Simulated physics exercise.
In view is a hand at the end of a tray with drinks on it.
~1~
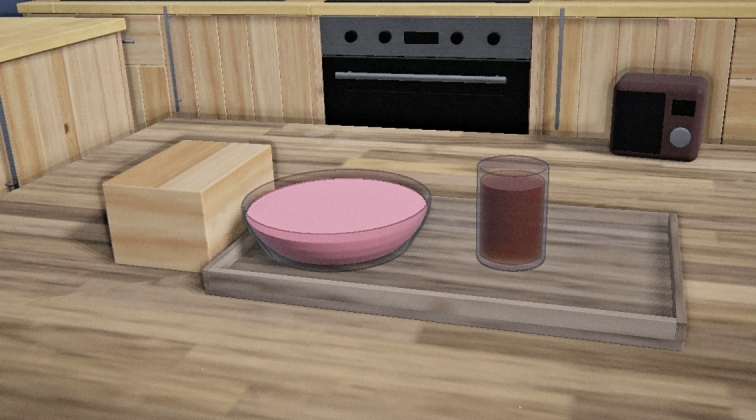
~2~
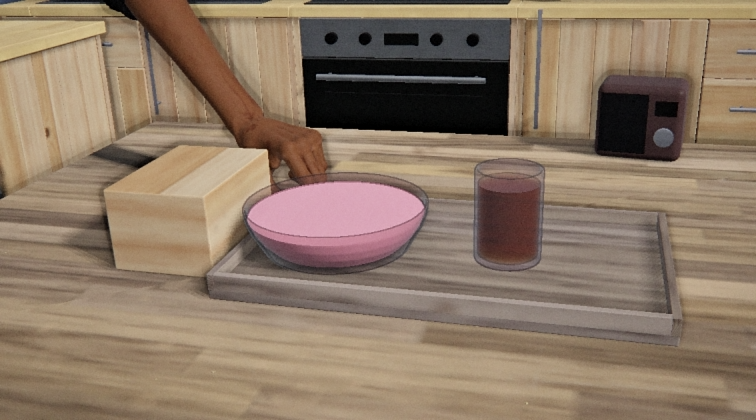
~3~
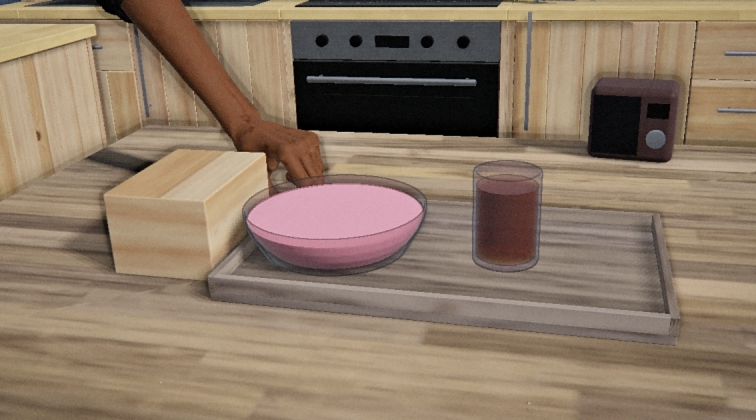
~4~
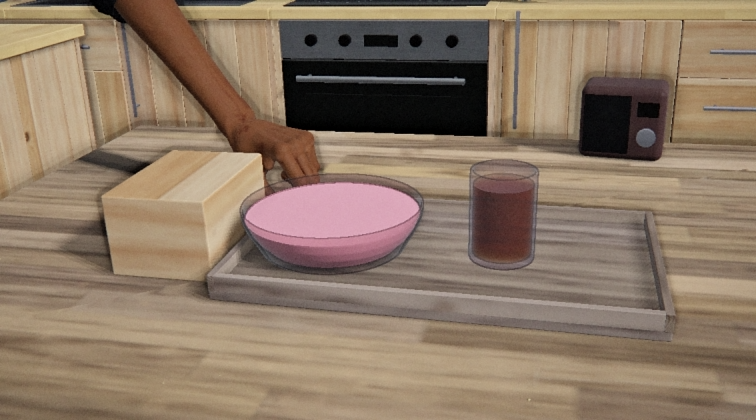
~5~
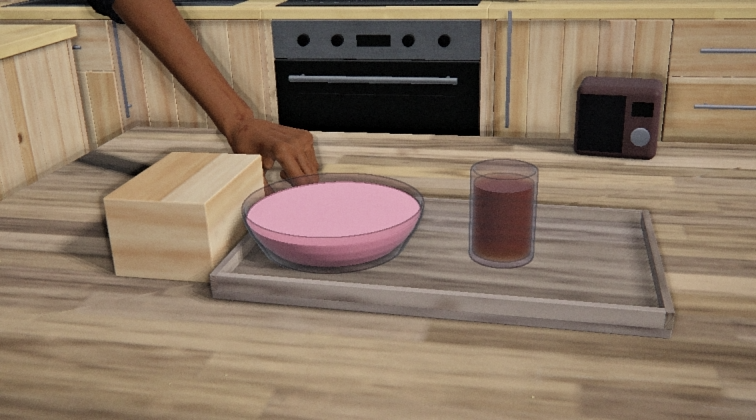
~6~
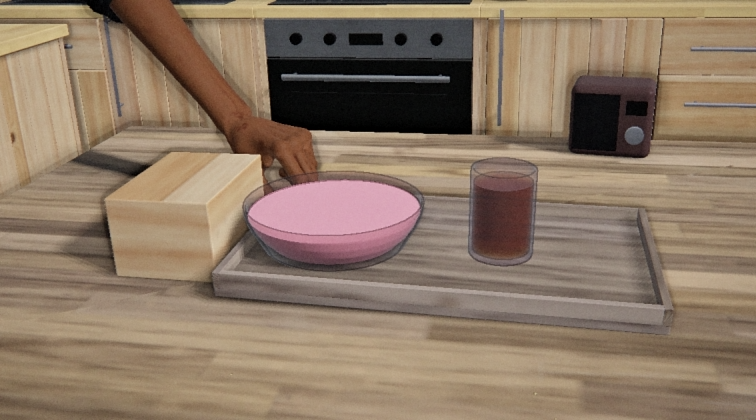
Pink-filled bowl and brown drink resting on a wooden tray as a hand reaches in behind the bowl and stays nearly still.
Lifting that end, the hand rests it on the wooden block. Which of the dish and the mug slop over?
On the left the dish loses some, on the right the mug holds.
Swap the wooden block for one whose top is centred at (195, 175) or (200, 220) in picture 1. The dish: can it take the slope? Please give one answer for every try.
In that order: Spills, holds.
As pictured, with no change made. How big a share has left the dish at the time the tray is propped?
Share gone: Near 38 per cent.
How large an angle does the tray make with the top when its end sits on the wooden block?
13 degrees or so.
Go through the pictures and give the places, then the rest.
In the first picture, the tray lies flat; dish (337, 217) about three quarters full; mug (512, 209) about three quarters full; wooden block (156, 230).
The second picture shows a hand takes the end of the tray; dish about three quarters full, surface at (336, 211); mug about three quarters full, surface at (509, 183).
The third picture shows slope near 0°; dish (336, 222) about three quarters full; mug (507, 213) about three quarters full.
The fourth picture shows the tray slopes by about 0°; dish about three quarters full, surface at (333, 213); mug about three quarters full, surface at (503, 184); wooden block (157, 240).
In the fifth picture, the end is rising; dish (334, 220) about three quarters full; mug (503, 210) about three quarters full.
In the sixth picture, the end has come up a little; dish about three quarters full, surface at (334, 209); mug about three quarters full, surface at (503, 182); wooden block (161, 242).
Next, the tray slopes by about 7°; dish, its rim is dry; mug, its rim is dry.
After that, the tray slopes by about 15°; dish, it has slopped over; mug, its rim is dry.
Finally, the tray slopes by about 13°, resting on the wooden block; dish, it has slopped over; mug, its rim is dry.
